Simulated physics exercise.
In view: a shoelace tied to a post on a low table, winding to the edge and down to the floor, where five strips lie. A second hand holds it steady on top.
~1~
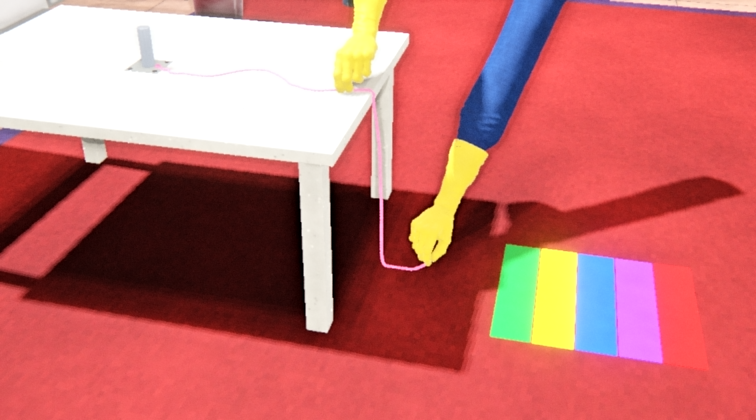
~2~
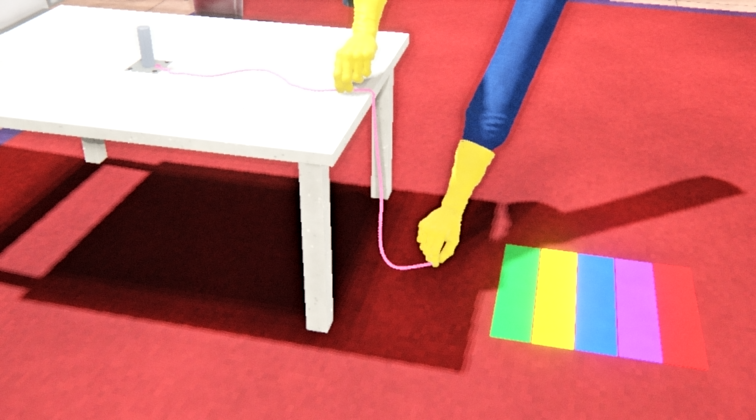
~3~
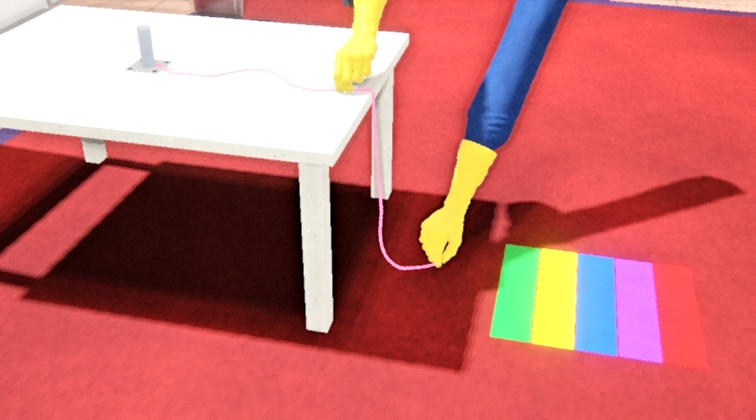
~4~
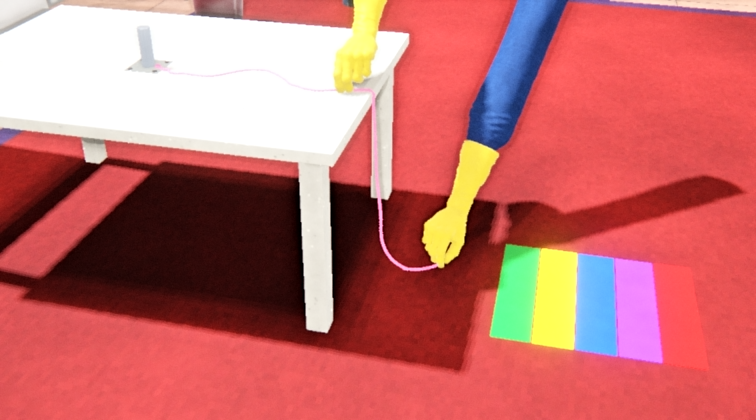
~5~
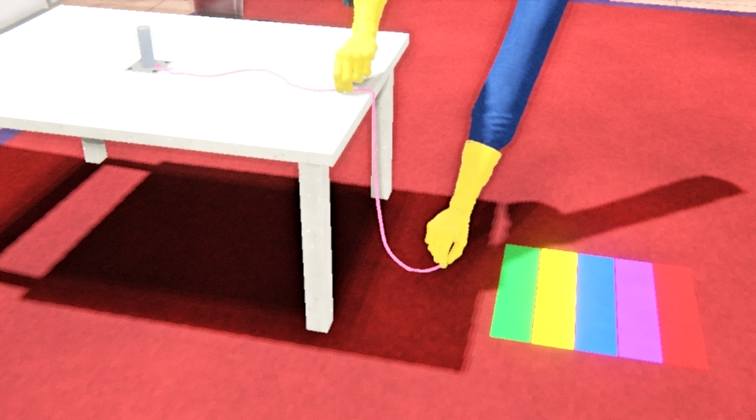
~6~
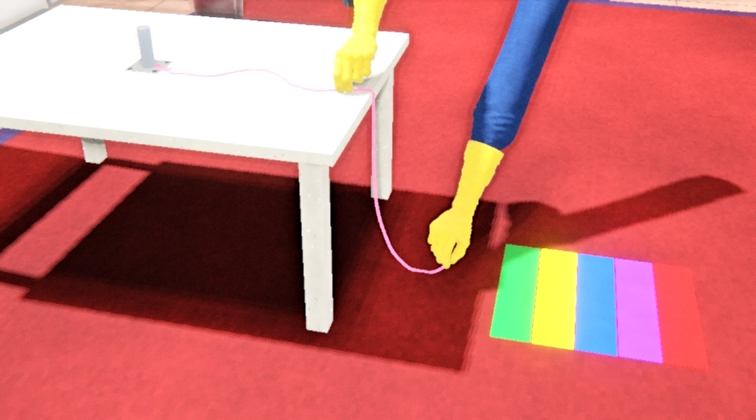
A yellow-gloved hand held a pink shoelace at the edge of a low white table while another, gripping its lower end near the red floor, drew it slightly right toward five colored strips.
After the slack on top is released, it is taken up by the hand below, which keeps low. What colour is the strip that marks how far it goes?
That strip is blue.
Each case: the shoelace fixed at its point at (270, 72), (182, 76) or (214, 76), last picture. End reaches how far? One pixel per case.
In order of the tries: About (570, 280), then (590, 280), then (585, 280).
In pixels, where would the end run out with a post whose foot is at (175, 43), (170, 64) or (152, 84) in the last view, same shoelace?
Near (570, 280), (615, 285) and (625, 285).
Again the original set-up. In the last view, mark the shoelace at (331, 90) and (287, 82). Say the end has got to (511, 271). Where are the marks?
They end up close to (365, 89) and (314, 84).
Soon after, end near (511, 271); over green.
After that, end near (563, 279); over yellow.
At the stop, end near (595, 283); over blue. It gets as far as the blue strip.
